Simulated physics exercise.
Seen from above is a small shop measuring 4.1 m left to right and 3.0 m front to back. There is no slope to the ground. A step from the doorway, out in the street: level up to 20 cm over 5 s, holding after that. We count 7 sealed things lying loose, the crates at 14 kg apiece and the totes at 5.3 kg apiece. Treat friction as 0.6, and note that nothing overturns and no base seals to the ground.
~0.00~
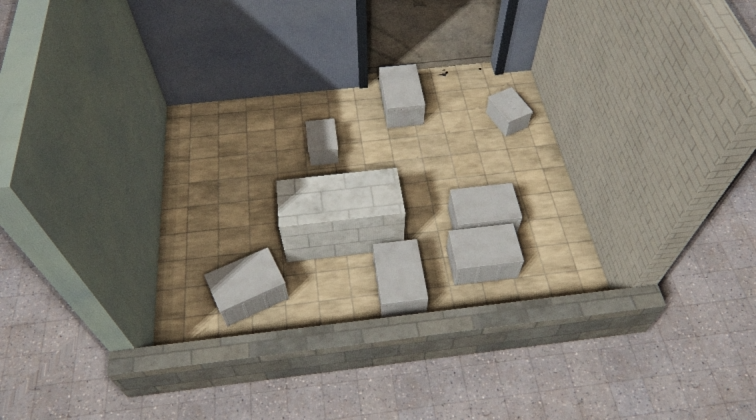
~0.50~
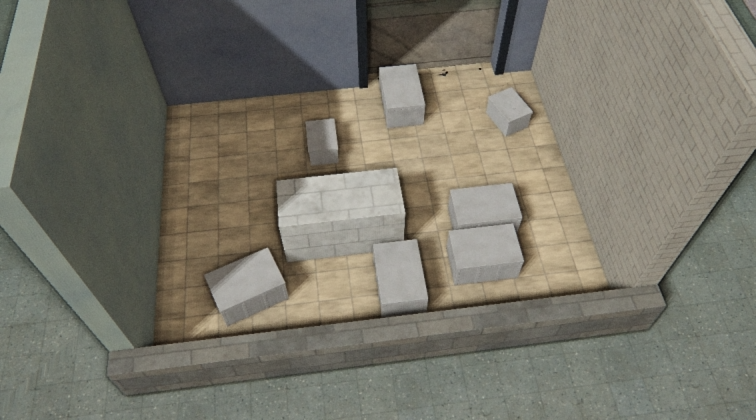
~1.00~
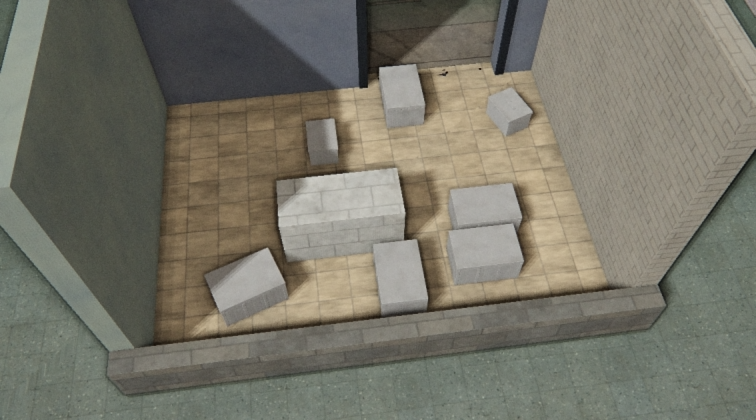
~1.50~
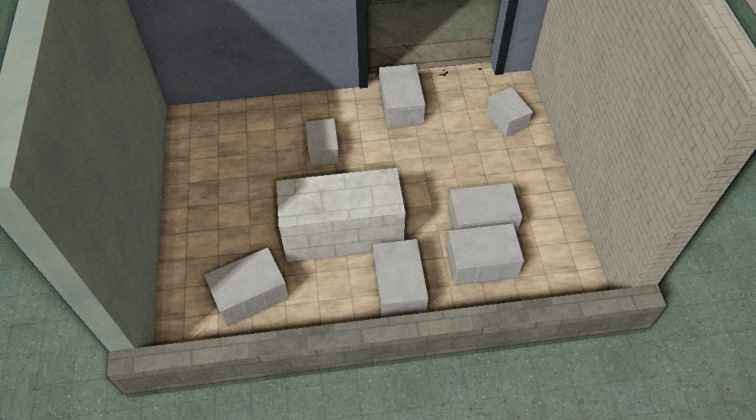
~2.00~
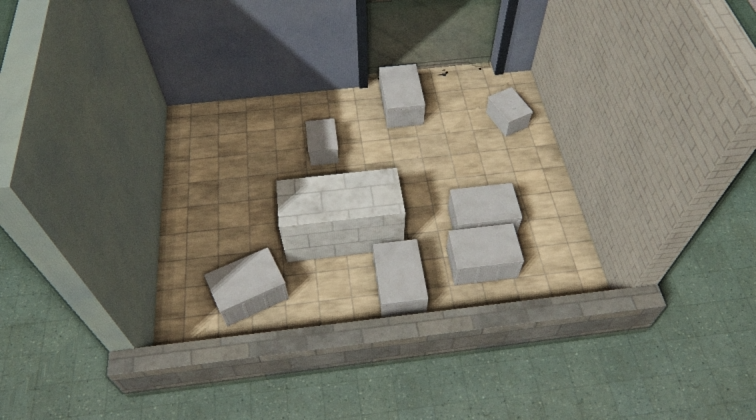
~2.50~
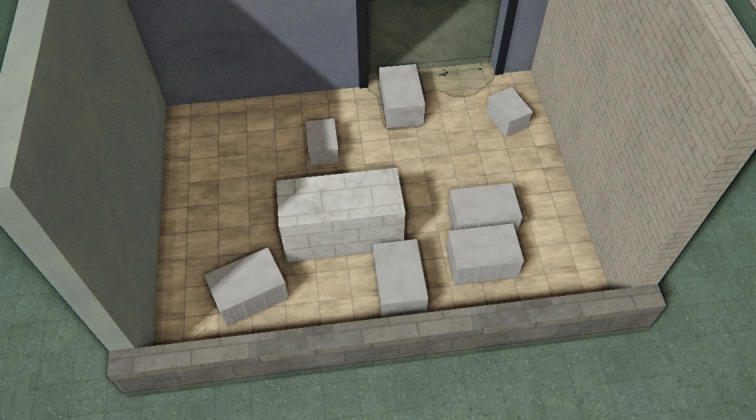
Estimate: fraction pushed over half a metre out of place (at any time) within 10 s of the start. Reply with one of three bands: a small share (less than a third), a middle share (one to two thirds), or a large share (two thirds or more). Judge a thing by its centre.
A large share, two thirds or more.
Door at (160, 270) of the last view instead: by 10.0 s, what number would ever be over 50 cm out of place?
That would give 6.
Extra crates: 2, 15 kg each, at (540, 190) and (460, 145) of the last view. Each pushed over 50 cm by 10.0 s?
Note: Item 1 exceeds the limit; item 2 exceeds the limit.
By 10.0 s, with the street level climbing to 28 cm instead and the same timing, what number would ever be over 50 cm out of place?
You'd get 7 in that case.
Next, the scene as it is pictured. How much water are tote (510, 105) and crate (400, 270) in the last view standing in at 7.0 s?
I'd estimate 10 cm for the first and 5 cm for the second.
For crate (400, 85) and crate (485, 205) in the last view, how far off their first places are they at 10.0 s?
200 cm and 40 cm respectively.
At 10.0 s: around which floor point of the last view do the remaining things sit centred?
They average out to somewhere around (296, 241).
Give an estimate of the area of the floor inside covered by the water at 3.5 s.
Close to 1.5 m2, I'd say.
After 3.5 s 0 of 7 are over 50 cm from their spots; 0 afloat.
After 4.5 s 0 of 7 are over 50 cm from their spots; 0 afloat.
After 7.0 s 2 of 7 are over 50 cm from their spots; 4 afloat.
After 10.0 s 6 of 7 are over 50 cm from their spots, and 6 have been at some point; 6 afloat.
